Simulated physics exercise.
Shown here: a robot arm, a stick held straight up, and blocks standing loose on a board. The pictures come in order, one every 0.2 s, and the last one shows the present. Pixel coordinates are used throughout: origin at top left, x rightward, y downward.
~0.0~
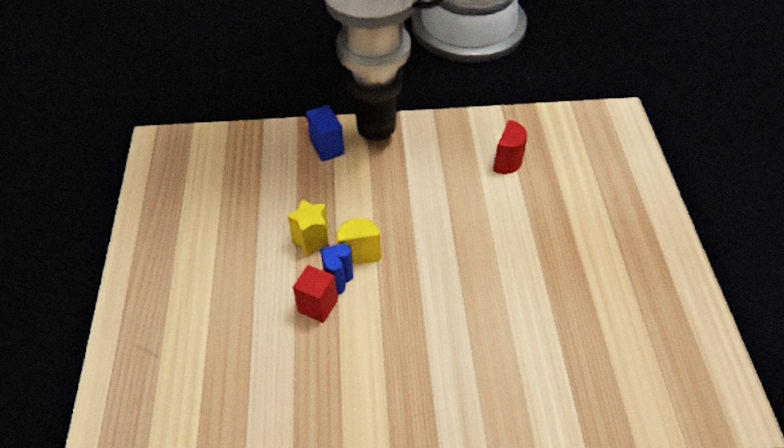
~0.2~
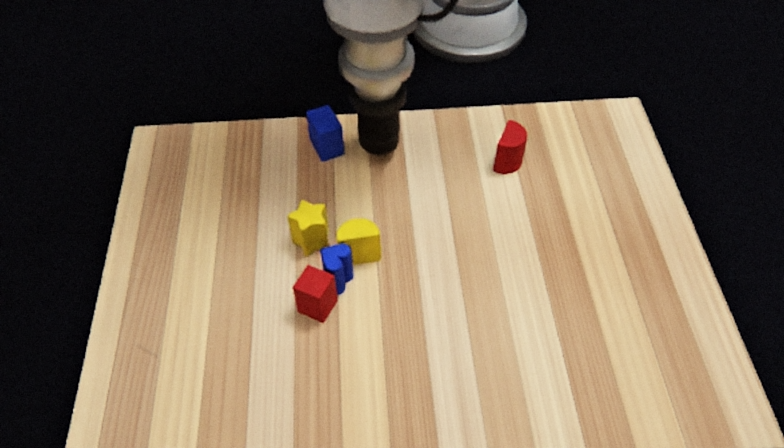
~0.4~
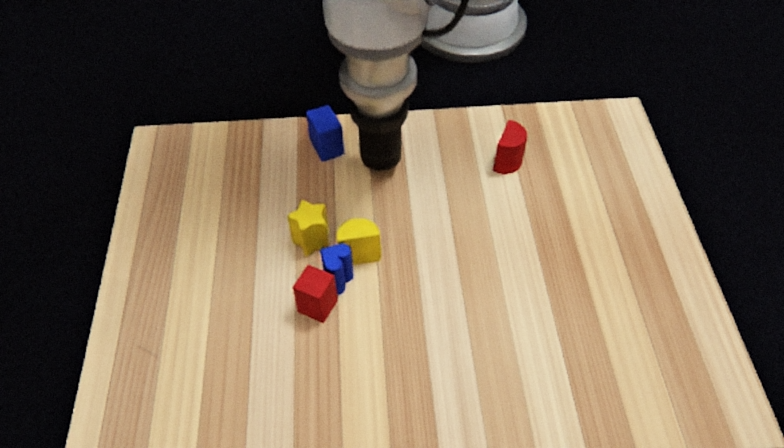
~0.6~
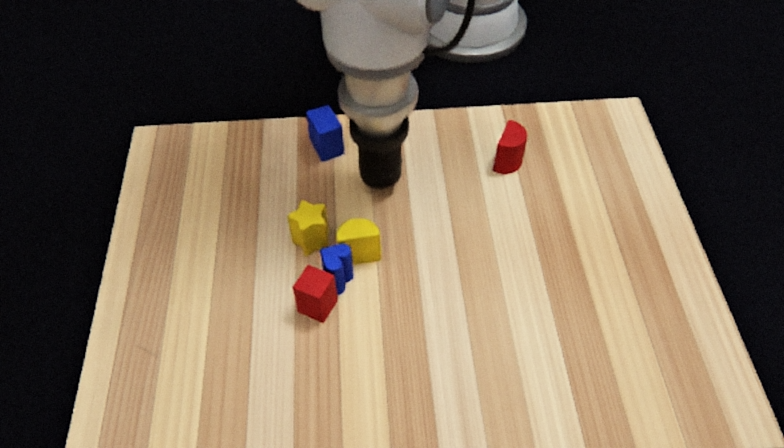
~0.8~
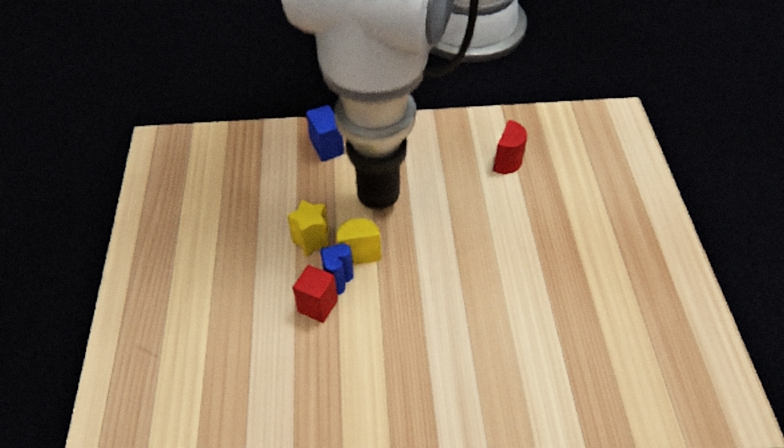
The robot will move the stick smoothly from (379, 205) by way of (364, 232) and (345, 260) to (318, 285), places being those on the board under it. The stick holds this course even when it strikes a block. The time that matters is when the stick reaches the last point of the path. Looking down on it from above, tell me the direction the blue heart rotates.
From the top: Counterclockwise.
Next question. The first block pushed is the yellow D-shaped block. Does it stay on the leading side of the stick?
The stick still has the yellow D-shaped block in front of it when the path ends.
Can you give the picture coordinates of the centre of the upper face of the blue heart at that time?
It will end up at (289, 317).
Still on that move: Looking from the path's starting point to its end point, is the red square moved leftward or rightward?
It shifts to the left.
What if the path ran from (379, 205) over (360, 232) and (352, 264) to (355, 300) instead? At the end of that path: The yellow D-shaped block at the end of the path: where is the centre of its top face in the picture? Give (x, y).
Put as a pixel place, it's (334, 306).
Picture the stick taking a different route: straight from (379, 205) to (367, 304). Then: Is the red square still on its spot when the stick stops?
In short: No.
On the path given first. One third of the way, stick at (363, 222); blue heart at (333, 258); yellow D-shaped block at (353, 235).
Two thirds of the way, stick at (344, 250); red square at (298, 310); blue heart at (311, 285), turned 45° anticlockwise; yellow D-shaped block at (326, 263), turned 35° clockwise.
At the end, stick at (317, 275); yellow star-shaped block unmoved; red square at (283, 344); blue heart at (289, 317), turned 60° anticlockwise; yellow D-shaped block at (298, 291), turned 30° clockwise.
